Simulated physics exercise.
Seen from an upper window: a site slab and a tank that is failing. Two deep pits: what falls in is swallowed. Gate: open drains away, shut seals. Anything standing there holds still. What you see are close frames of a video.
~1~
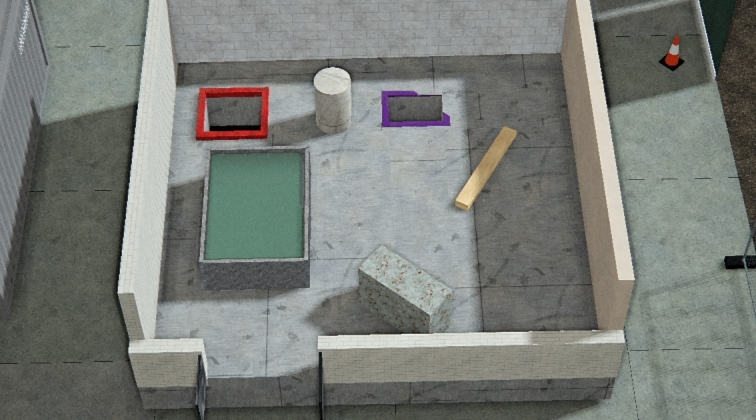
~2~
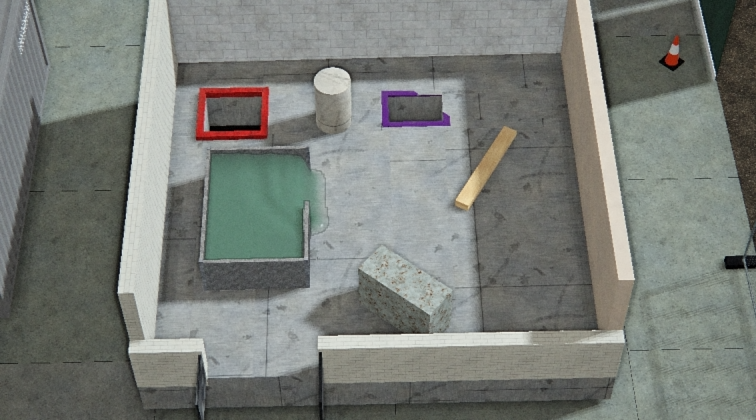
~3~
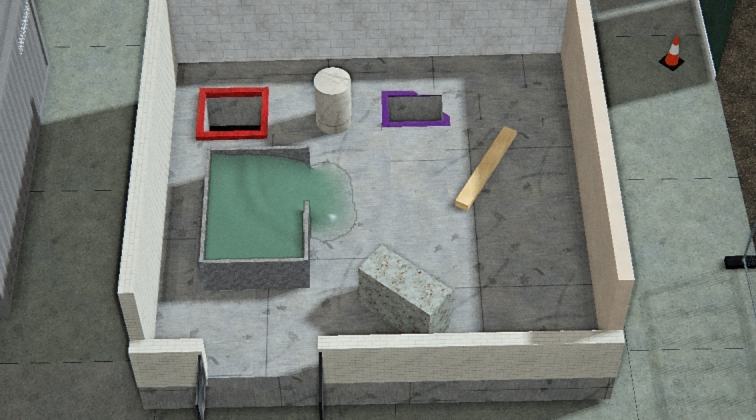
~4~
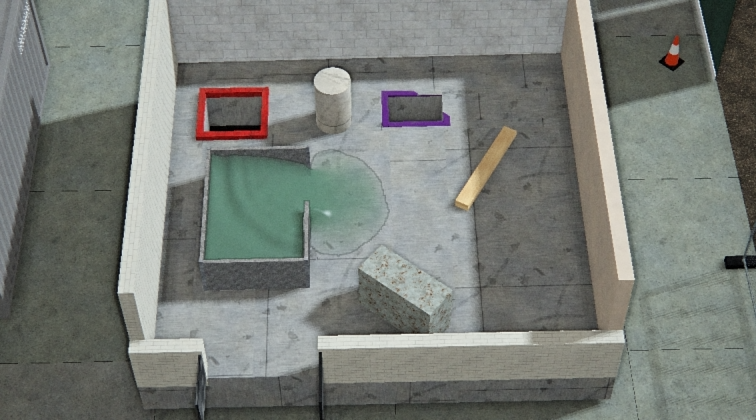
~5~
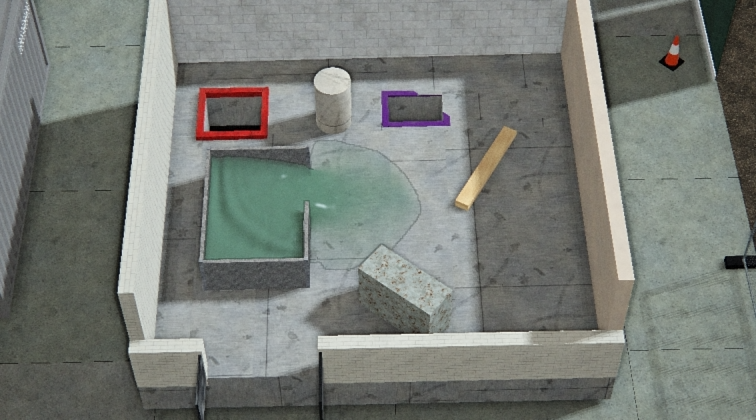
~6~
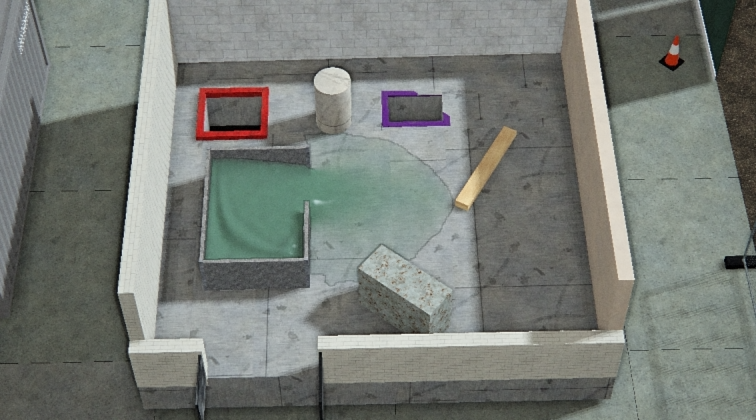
To begin with, still green water fills an open grey tank on a walled slab, near a round pillar, a speckled block and a wooden plank. Then a gap opens in the tank's right side and water pours out, spreading rightward across the floor in a widening, thinning puddle toward the plank.
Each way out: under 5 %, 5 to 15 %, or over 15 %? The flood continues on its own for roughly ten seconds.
Result: The gate will not reach five per cent; the red pit will not reach five per cent; the purple pit will not stay within fifteen per cent.
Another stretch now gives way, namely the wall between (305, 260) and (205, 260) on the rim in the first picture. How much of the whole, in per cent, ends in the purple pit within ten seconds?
The purple pit gets 0 per cent.
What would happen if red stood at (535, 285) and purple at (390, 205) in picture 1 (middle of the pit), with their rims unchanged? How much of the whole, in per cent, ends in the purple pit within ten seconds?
The purple pit takes 45 per cent.
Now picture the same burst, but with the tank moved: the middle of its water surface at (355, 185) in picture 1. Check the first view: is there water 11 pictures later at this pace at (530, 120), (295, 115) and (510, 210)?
Spot 1 wetted, spot 2 unwetted, spot 3 wetted.
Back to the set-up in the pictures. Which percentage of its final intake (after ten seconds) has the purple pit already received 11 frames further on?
It works out at roughly 20 percent of the ten-second total.
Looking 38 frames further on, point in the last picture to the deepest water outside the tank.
Deepest spot: Around (466, 358).
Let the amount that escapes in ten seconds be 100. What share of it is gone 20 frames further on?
About 40 per cent.
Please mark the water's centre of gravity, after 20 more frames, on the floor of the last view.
Centre of mass: Roughly (401, 205).
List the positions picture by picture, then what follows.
Still water in the open tank at (256, 205), in the first picture.
The front is at (317, 231), out from the gap at (307, 195), in the second picture.
Water pours out at (307, 195) and has run to (345, 230), in the third picture.
The front is at (383, 215), out from the gap at (307, 196), in the fourth picture.
Water pours out at (307, 196) and has run to (414, 214), in the fifth picture.
The front is at (448, 205), out from the gap at (307, 196), in the sixth picture.
A moment on, water covers 30 % of the floor; the gate 0 %, the red pit 0 %, the purple pit 0 %.
Next, water covers 50 % of the floor; the gate 0 %, the red pit 0 %, the purple pit 4 %.
Then, water covers 55 % of the floor; the gate 0 %, the red pit 0 %, the purple pit 7 %.
Later, water covers 70 % of the floor; the gate 0 %, the red pit 0 %, the purple pit 12 %.
In the end, water covers 90 % of the floor; the gate 1 %, the red pit 0 %, the purple pit 18 %.
